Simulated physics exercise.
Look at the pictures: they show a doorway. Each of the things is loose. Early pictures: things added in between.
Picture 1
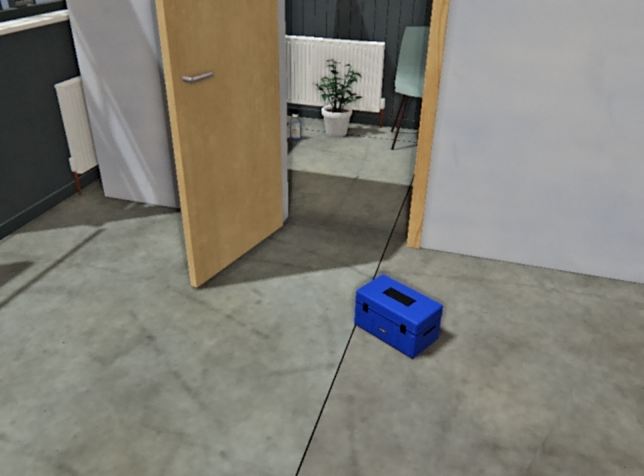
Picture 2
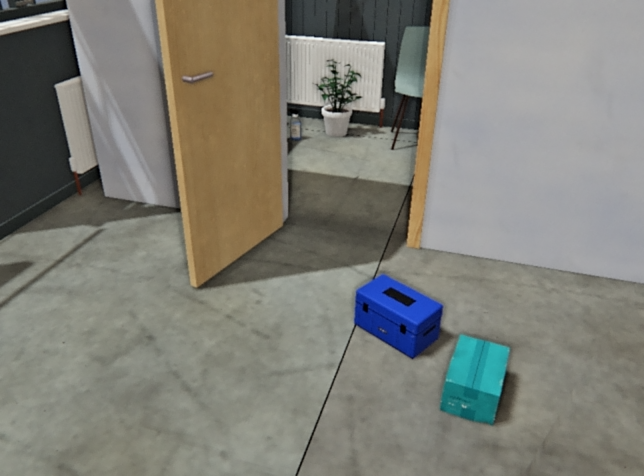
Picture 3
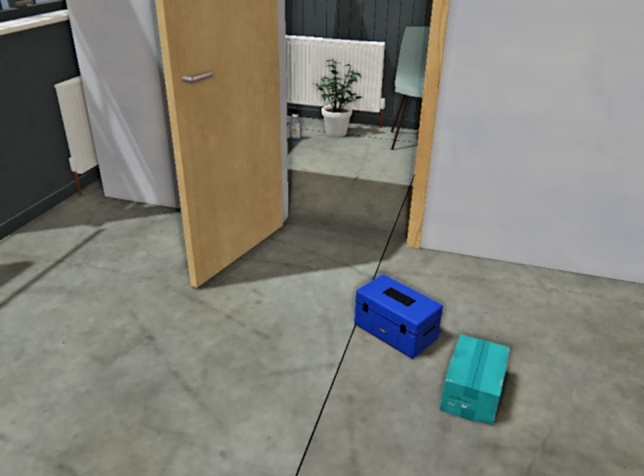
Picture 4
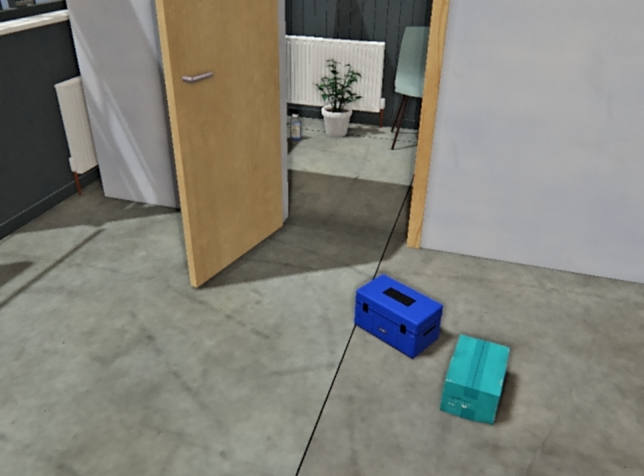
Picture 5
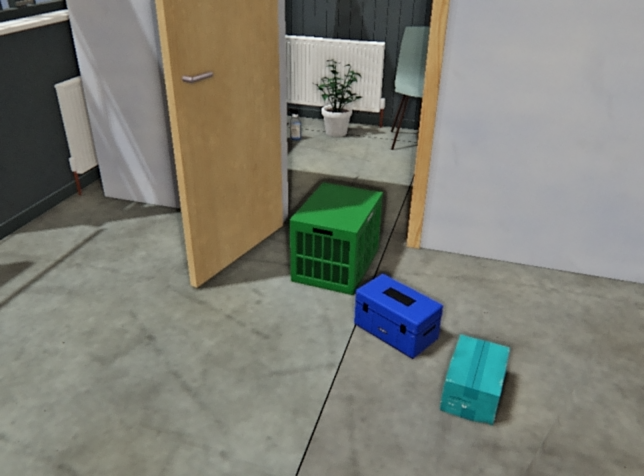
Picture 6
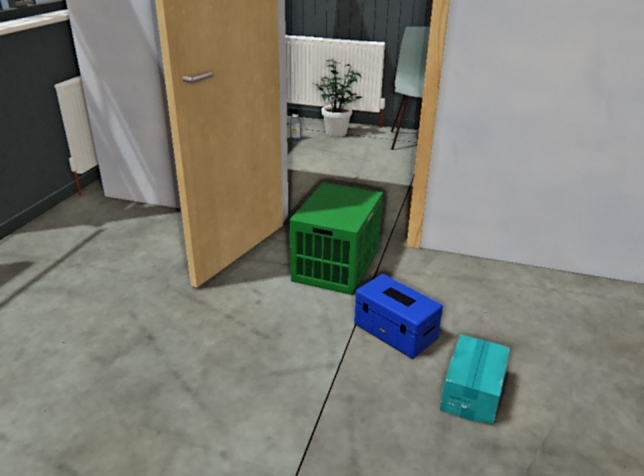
Doorway with its wooden door standing wide open, a turquoise box appearing beside a blue toolbox, then a green crate appearing behind.
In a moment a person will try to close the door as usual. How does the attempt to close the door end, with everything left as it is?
The door ends up caught partway.
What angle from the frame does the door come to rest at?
About 55°.
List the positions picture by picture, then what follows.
Door wide open and still; blue toolbox (397, 314), in the first frame.
Door wide open and still; blue toolbox (397, 314); turquoise parcel (476, 378), in the second frame.
Door wide open and still; blue toolbox (397, 314); turquoise parcel (476, 378), in the third frame.
Door wide open and still; blue toolbox (397, 314); turquoise parcel (476, 378), in the fourth frame.
Door wide open and still; blue toolbox (397, 314); turquoise parcel (476, 378), in the fifth frame.
Door wide open and still; green chest (338, 236); blue toolbox (397, 314), in the sixth frame.
Then, 0.80 s after the last picture, open by 82°.
Then, 1.20 s after the last picture, open by 63°; green chest slid a little near (342, 235).
At rest, open by 57°; all 3 in place. Seen from the same camera at the end, green chest near (353, 233).
